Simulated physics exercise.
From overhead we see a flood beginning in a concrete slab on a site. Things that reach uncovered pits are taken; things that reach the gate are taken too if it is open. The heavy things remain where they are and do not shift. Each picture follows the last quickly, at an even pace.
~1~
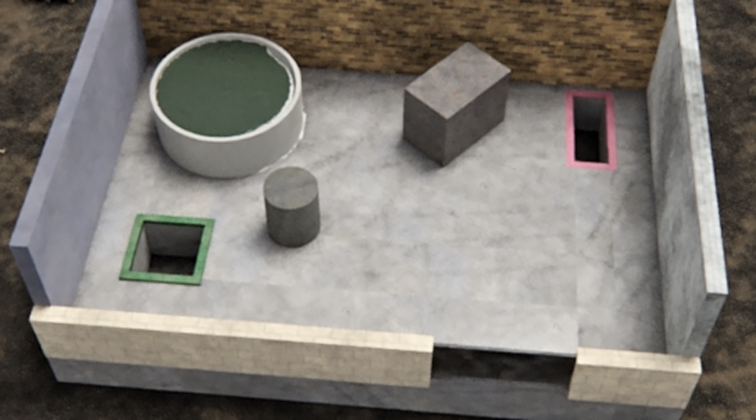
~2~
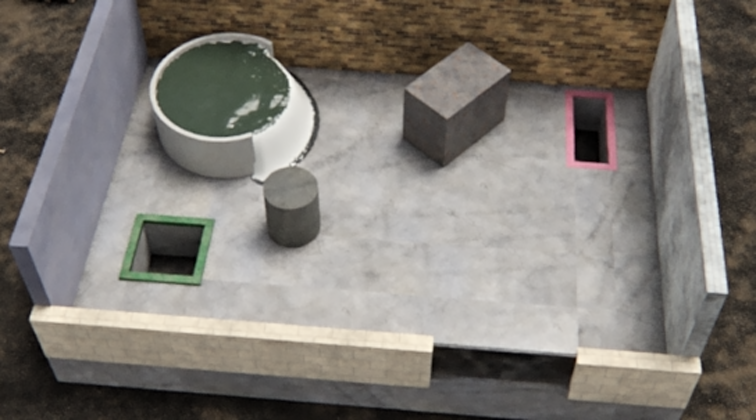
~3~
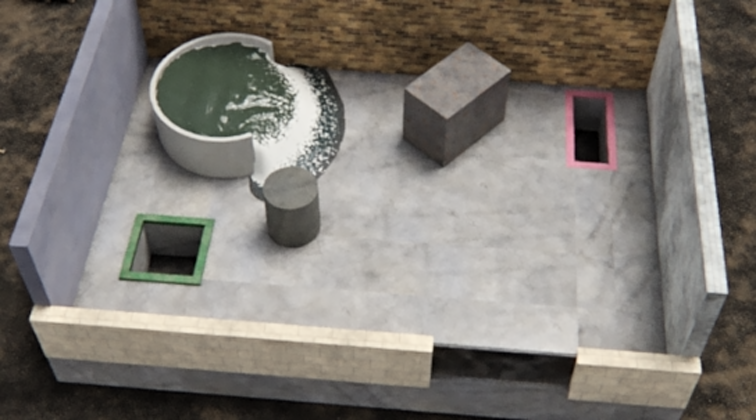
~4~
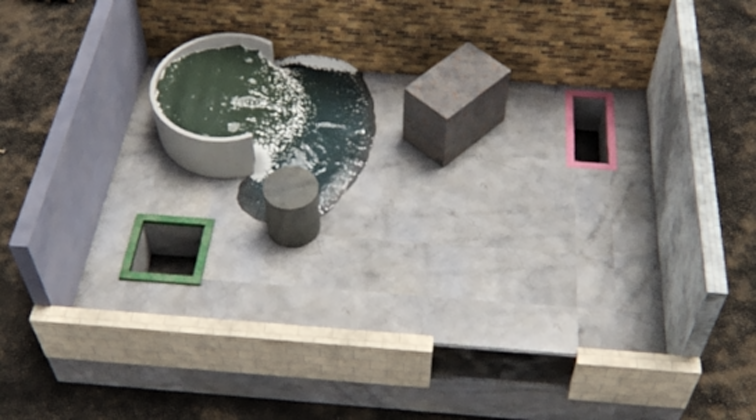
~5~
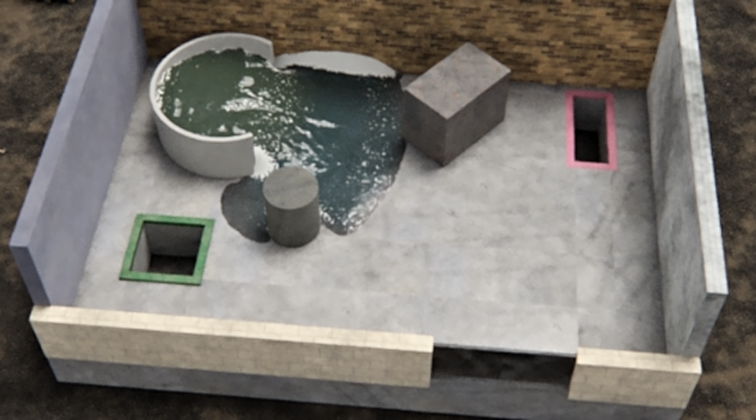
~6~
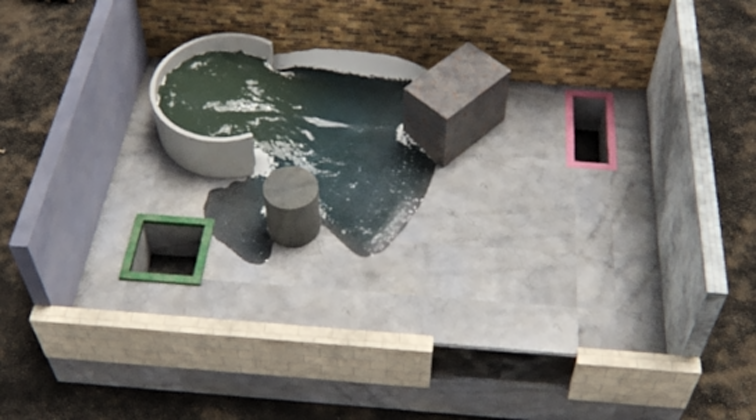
On a walled concrete slab, a round pool of dark green water opened on its right side, and the water poured out, spreading around a short gray cylinder and reaching a gray block.
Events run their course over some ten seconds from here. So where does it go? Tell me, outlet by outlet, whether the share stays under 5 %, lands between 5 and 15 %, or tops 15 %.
Result: The gate ends up low - beneath five per cent, the pink pit ends up high - past fifteen per cent, the green pit ends up low - beneath five per cent.
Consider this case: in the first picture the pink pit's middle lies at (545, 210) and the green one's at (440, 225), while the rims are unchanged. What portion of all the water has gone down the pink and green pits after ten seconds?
Per cent, approx.: Pink 14, green 25.
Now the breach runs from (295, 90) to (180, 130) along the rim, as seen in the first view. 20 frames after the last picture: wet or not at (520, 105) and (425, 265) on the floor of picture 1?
In that order: Not flooded, awash.
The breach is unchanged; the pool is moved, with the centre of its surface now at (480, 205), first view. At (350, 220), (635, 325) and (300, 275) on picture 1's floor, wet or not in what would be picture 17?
Checking the three spots, I get high and dry, swamped, high and dry.
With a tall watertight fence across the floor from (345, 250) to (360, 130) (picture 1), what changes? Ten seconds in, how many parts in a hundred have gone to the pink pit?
Share for the pink pit - 15 percent.
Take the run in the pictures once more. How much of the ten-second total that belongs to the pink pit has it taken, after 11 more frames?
Roughly 10 per cent.
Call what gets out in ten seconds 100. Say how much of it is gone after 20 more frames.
Result, approximate: 35 per cent.
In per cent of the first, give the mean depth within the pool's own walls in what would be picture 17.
About 26 %.
A moment on, water covers 40 % of the floor; the gate 0 %, the pink pit 0 %, the green pit 0 %.
Next, water covers 65 % of the floor; the gate 0 %, the pink pit 3 %, the green pit 0 %.
Then, water covers 70 % of the floor; the gate 0 %, the pink pit 9 %, the green pit 0 %.
Later, water covers 85 % of the floor; the gate 0 %, the pink pit 15 %, the green pit 0 %.
In the end, water covers 100 % of the floor; the gate 0 %, the pink pit 26 %, the green pit 1 %.
